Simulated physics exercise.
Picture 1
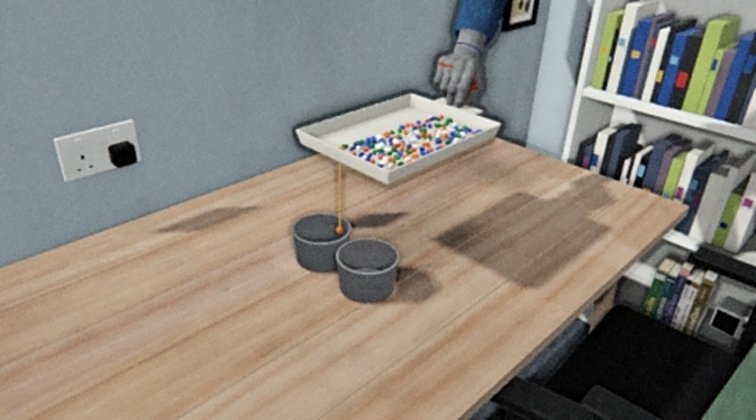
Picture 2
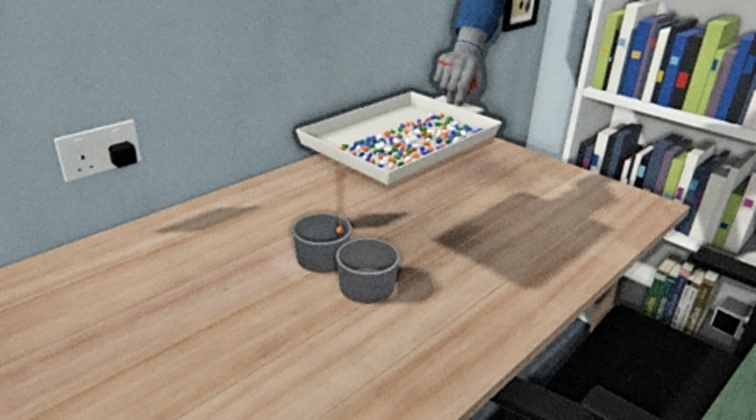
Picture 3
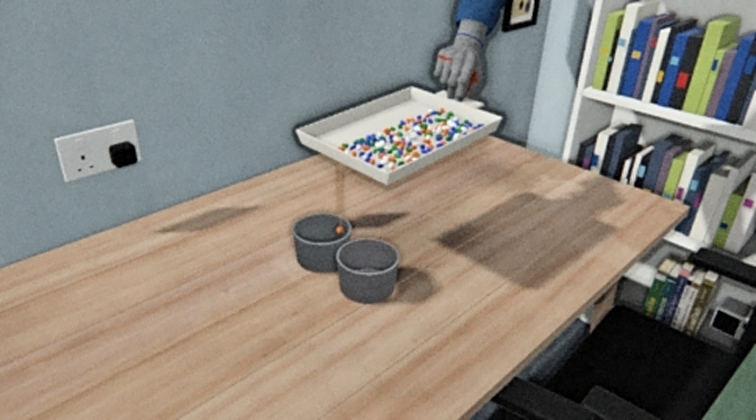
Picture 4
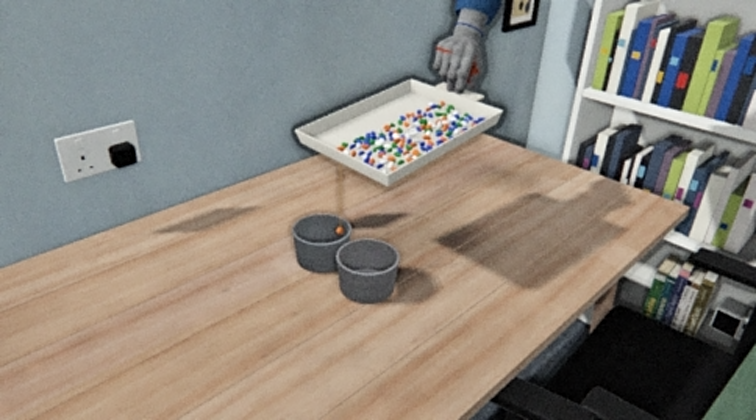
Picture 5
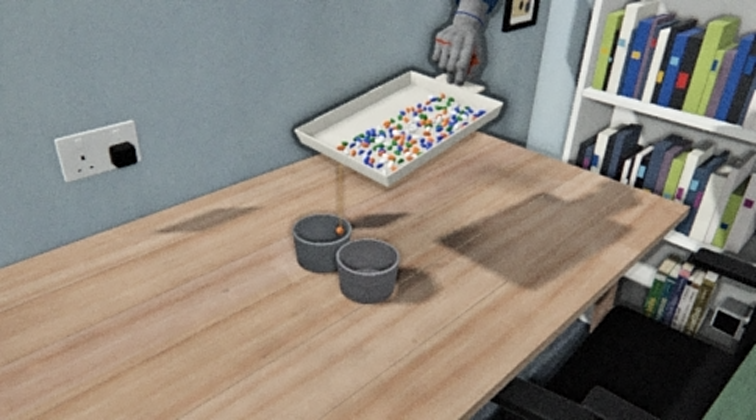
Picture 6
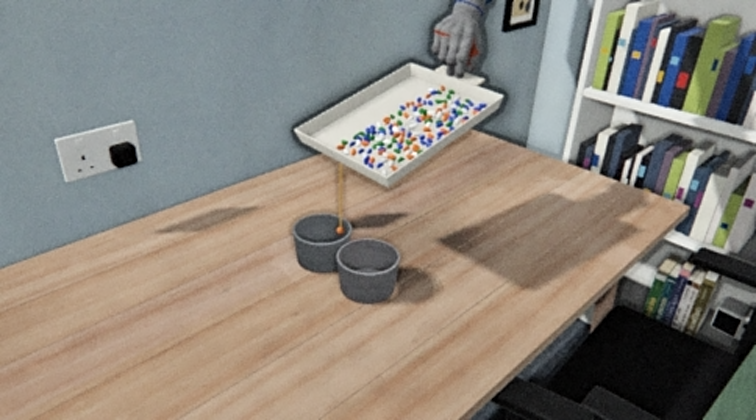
A shallow white tray of colourful jelly beans, held by a gloved hand above two dark dishes on a wooden table, started level and then tilted slightly, its pouring end dipping toward the right corner.
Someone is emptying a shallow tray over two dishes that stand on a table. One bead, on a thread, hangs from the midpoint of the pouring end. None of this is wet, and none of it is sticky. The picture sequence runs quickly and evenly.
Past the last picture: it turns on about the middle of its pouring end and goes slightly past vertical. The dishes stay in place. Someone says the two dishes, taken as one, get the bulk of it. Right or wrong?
Wrong, they get less than half.
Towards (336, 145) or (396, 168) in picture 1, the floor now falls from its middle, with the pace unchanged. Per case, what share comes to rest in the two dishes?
First some 50, then 80 per cent.
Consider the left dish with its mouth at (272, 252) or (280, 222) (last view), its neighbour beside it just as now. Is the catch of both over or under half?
Well, the minor share the first time and the minor share the second time.
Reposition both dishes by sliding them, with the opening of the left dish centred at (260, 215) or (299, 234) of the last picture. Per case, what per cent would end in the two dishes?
First placement: Some 10 %; second placement: Some 70 %.
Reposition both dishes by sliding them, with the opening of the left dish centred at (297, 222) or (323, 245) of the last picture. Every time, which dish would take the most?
The dish at right, then the dish at right.
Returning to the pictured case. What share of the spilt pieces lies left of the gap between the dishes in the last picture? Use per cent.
Reading: Around 80 %.
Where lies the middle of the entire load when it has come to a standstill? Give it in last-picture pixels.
Roughly at (335, 300), give or take.
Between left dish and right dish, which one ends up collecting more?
Well, that is right of the pair.
Soon after the last picture, tray tipped steeply; all on the tray.
A little later, tray tipped right over; nearly all on the tray; a stray few outside both; a stray few in the air.
Later still, tray tipped past a quarter turn; about a quarter in the right dish; a stray few in the left dish; most outside both.
At rest, tray tipped past a quarter turn; about a quarter in the right dish; a stray few in the left dish; most outside both.
